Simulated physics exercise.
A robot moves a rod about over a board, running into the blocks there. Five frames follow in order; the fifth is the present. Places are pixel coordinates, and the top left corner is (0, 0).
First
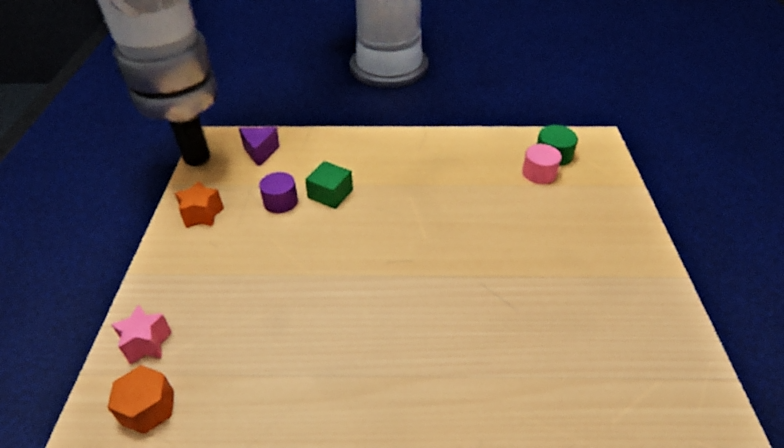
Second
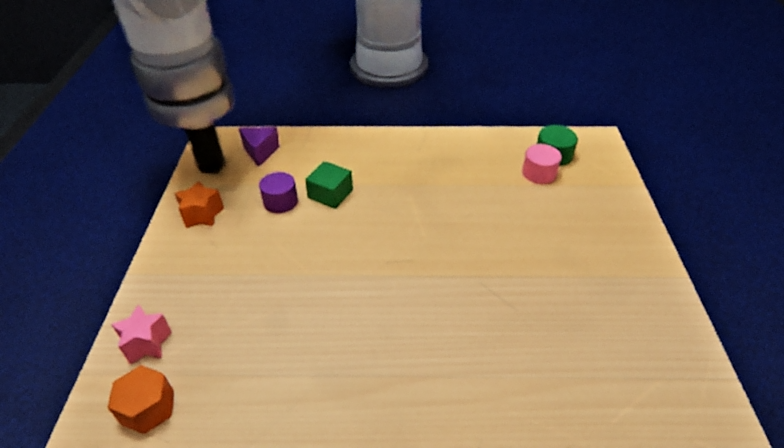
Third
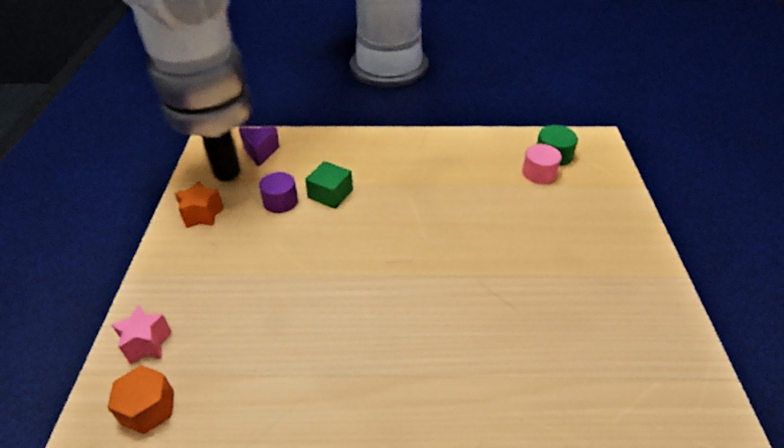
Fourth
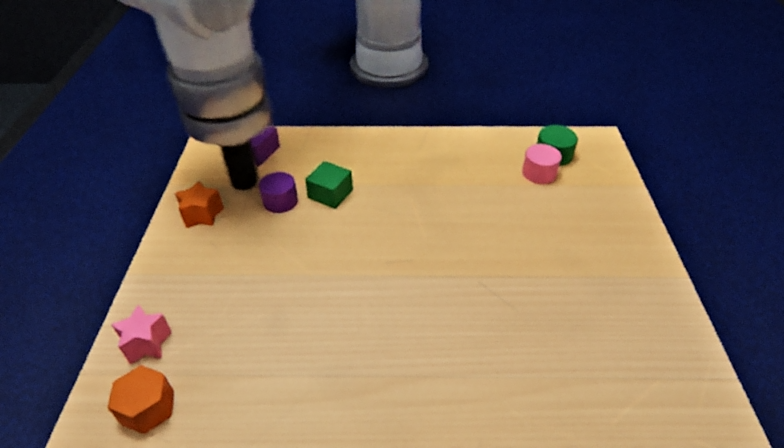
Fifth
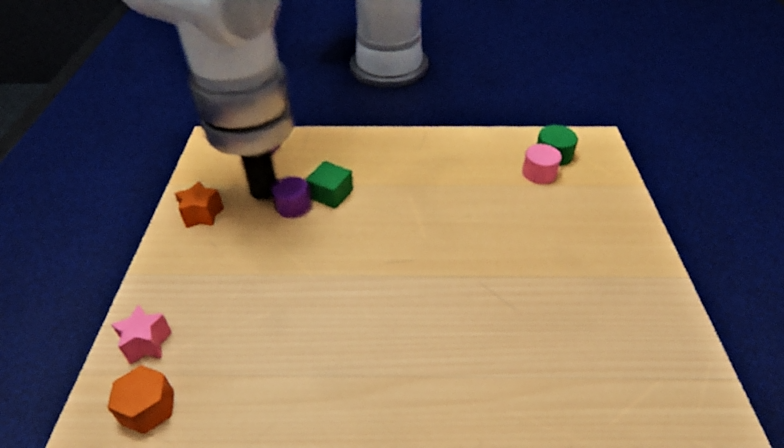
Robot arm moving a black rod rightward across a wooden board and nudging a purple cylinder toward a green block.
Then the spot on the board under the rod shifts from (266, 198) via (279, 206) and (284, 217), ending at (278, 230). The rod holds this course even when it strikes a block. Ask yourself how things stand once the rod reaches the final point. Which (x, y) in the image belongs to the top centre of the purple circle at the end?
Put as a pixel place, it's (314, 198).
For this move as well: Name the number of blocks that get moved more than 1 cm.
1 block.
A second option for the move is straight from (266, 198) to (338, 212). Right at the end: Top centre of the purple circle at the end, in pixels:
The spot you're after is about (348, 214) in the image.
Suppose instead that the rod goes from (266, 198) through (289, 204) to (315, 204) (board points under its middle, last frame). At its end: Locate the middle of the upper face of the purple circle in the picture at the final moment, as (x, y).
In the picture, that point is around (331, 202).
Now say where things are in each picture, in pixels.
Rod tip (198, 159); block tops, purple circle (277, 182); green square piece (328, 174), in the first frame.
Rod (212, 166); blocks unchanged, in the second frame.
Rod (228, 174); blocks unchanged, in the third frame.
Rod (245, 182); blocks unchanged, in the fourth frame.
Rod (264, 192); purple circle (290, 187); green square piece (329, 174), in the fifth frame.
The first path, step by step. Halfway along, rod (282, 205); purple circle (312, 196).
At the end, rod (276, 224); purple circle (314, 198); green square piece in place.
